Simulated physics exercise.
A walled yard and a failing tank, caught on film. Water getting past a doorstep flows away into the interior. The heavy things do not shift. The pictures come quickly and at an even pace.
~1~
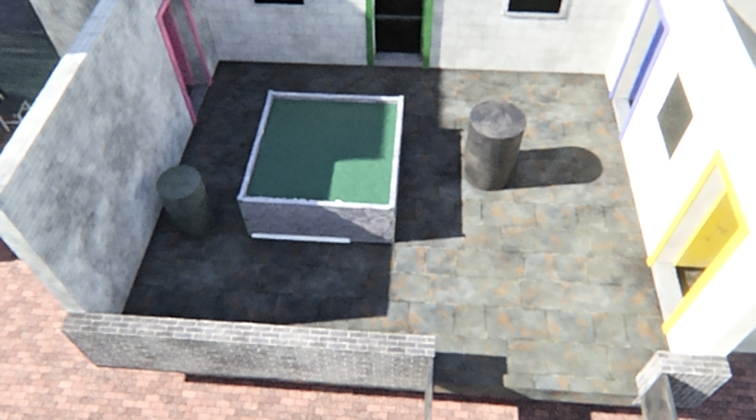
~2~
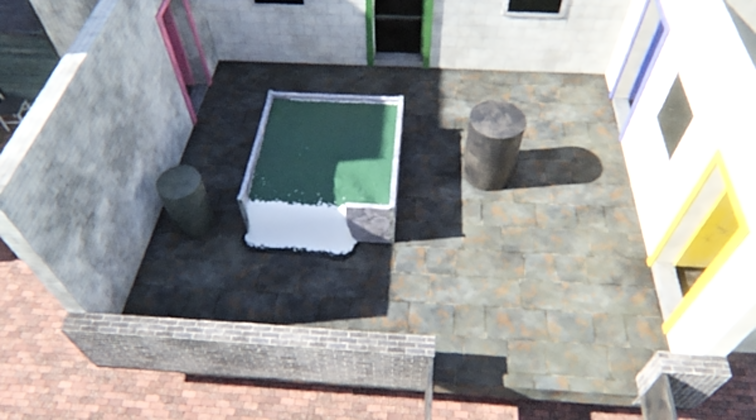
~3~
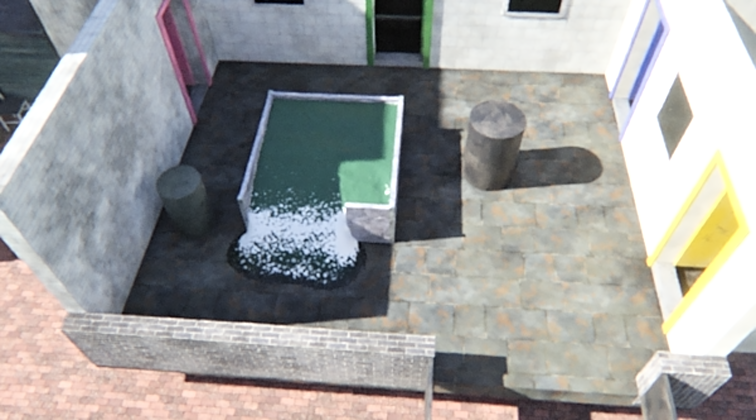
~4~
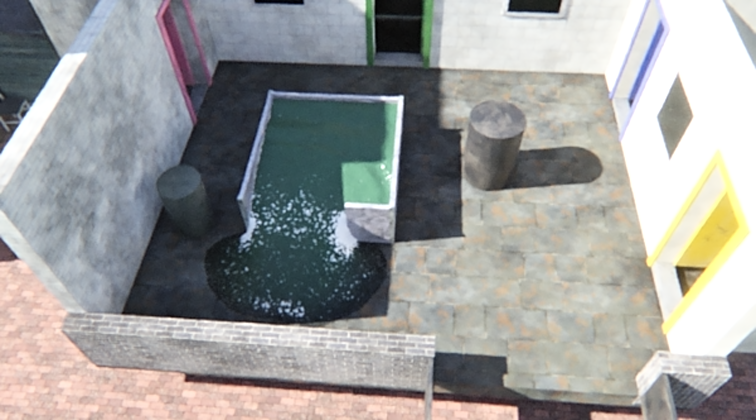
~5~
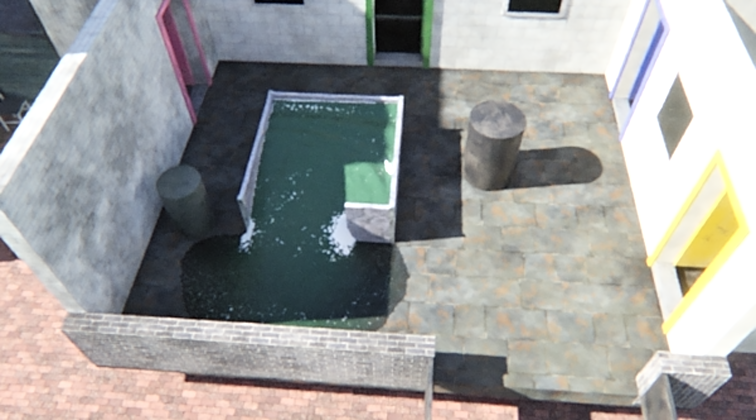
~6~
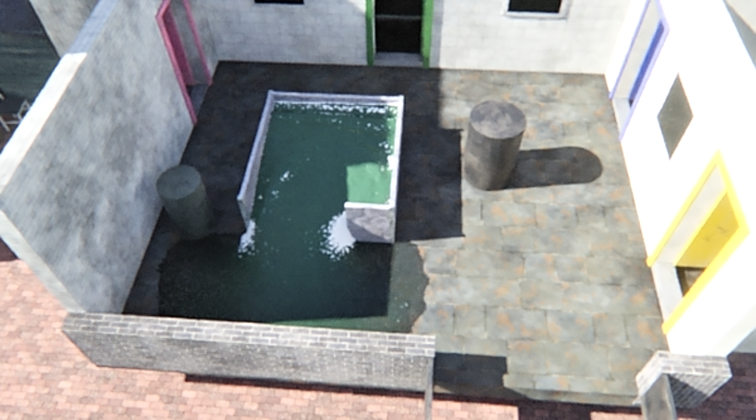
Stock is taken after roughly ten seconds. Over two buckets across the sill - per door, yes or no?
Blue door no, green door no, yellow door no, pink door yes.
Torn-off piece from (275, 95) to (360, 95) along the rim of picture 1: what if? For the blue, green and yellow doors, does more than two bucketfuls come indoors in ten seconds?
Result - blue door: Above the limit; green door: Above the limit; yellow door: Below the limit.
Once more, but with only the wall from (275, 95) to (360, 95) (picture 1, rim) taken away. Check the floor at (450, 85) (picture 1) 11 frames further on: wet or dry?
Answer: Under water.
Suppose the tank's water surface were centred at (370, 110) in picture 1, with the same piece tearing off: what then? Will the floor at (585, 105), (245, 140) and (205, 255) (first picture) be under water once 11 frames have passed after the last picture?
The first spot ends up left untouched, the second left untouched and the third sodden.
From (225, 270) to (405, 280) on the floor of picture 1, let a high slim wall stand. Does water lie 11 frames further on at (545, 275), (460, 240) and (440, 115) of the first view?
Point by point: First submerged, second submerged, third not reached.
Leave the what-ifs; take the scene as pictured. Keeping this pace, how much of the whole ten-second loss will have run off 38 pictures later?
Close to 40 per cent.
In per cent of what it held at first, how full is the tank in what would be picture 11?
62 percent or thereabouts.
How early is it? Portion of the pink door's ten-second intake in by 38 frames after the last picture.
Around 0 percent.
A moment on, water covers 20 % of the floor; the blue door not reached, the green door not reached, the yellow door not reached, the pink door not reached.
Next, water covers 30 % of the floor; the blue door not reached, the green door not reached, the yellow door not reached, the pink door not reached.
Then, water covers 60 % of the floor; the blue door not reached, the green door not reached, the yellow door wet at the sill, nothing in, the pink door wet at the sill, nothing in.
Later, water covers 90 % of the floor; the blue door wet at the sill, nothing in, the green door wet at the sill, nothing in, the yellow door under two buckets in, the pink door under two buckets in.
In the end, water covers 100 % of the floor; the blue door wet at the sill, nothing in, the green door wet at the sill, nothing in, the yellow door under two buckets in, the pink door over two buckets in.
